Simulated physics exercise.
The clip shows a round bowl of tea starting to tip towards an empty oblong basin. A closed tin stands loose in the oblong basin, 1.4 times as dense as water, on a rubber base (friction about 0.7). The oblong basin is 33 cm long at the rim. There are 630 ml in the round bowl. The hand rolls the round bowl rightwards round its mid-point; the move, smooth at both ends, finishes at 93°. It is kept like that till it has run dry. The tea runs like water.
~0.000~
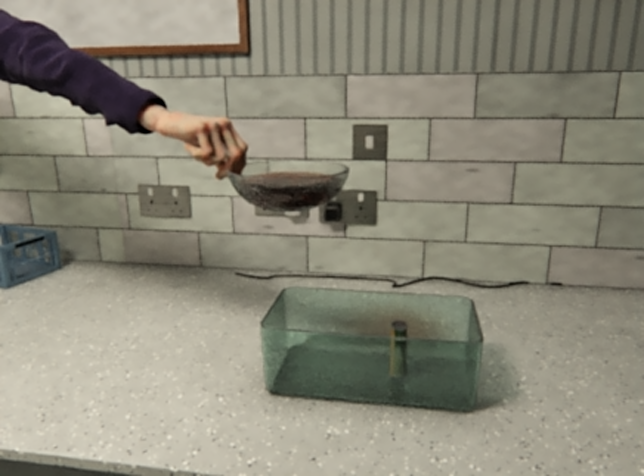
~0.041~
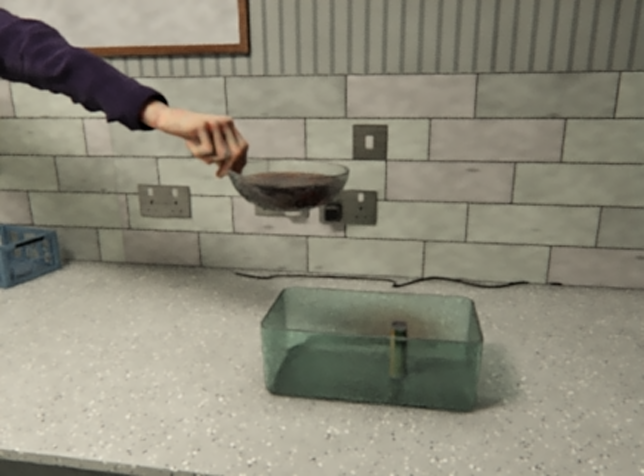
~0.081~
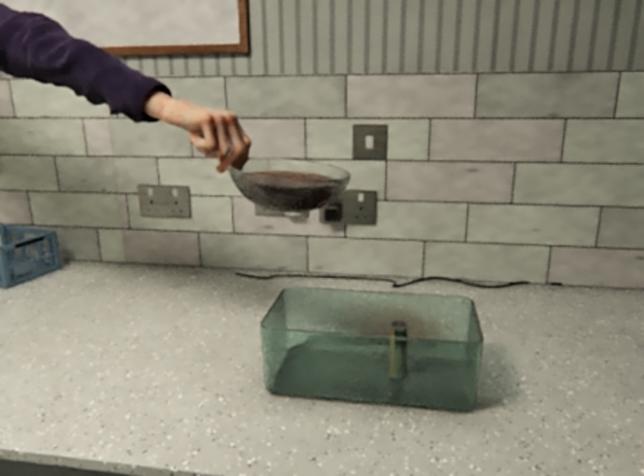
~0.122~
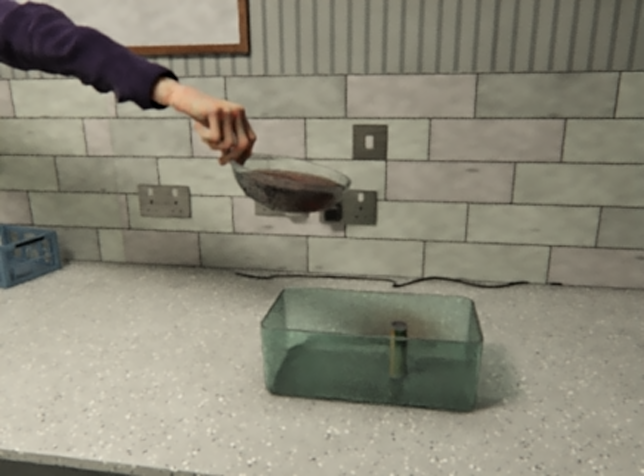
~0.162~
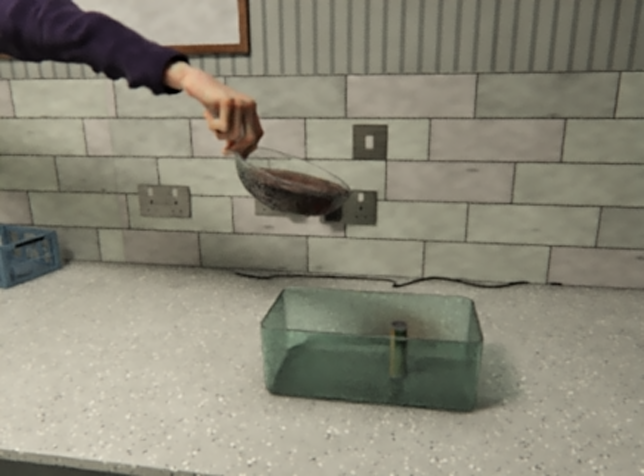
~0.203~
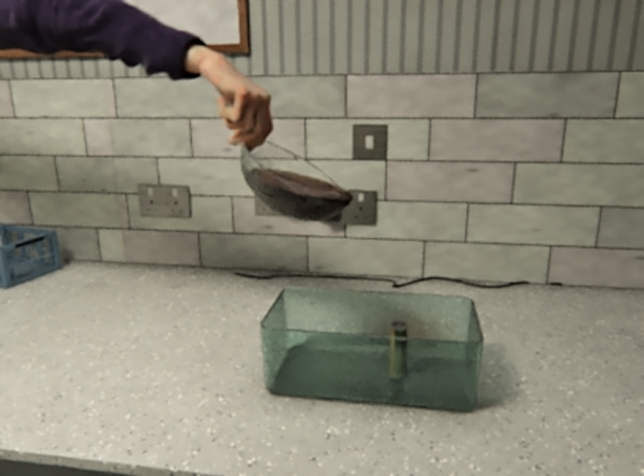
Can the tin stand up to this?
It falls.
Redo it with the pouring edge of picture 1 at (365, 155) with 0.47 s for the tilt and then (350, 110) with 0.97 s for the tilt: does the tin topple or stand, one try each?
First it remains upright; then it keeps standing.
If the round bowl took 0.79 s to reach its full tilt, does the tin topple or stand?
Then it keeps standing.
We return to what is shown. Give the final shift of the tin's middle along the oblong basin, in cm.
Some 3.5 cm.
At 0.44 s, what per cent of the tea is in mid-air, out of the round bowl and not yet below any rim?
About 70 per cent.
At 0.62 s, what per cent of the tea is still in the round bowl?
About 0 per cent.
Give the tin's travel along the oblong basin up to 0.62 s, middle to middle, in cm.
About 3 cm.
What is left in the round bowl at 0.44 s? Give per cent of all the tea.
Some 3 per cent.
After 0.44 s the tilt is 89° and 3 per cent is still to pour; the tin stands where it began.
After 0.62 s the tilt is 93° and 0 per cent is still to pour; the tin leans 10°.
After 0.81 s the tilt is 93° and 0 per cent is still to pour; the tin stands 2 cm from where it began.
After 1.01 s the tilt is 93° and 0 per cent is still to pour; the tin leans 36°.
In the end the tin lies on its side.
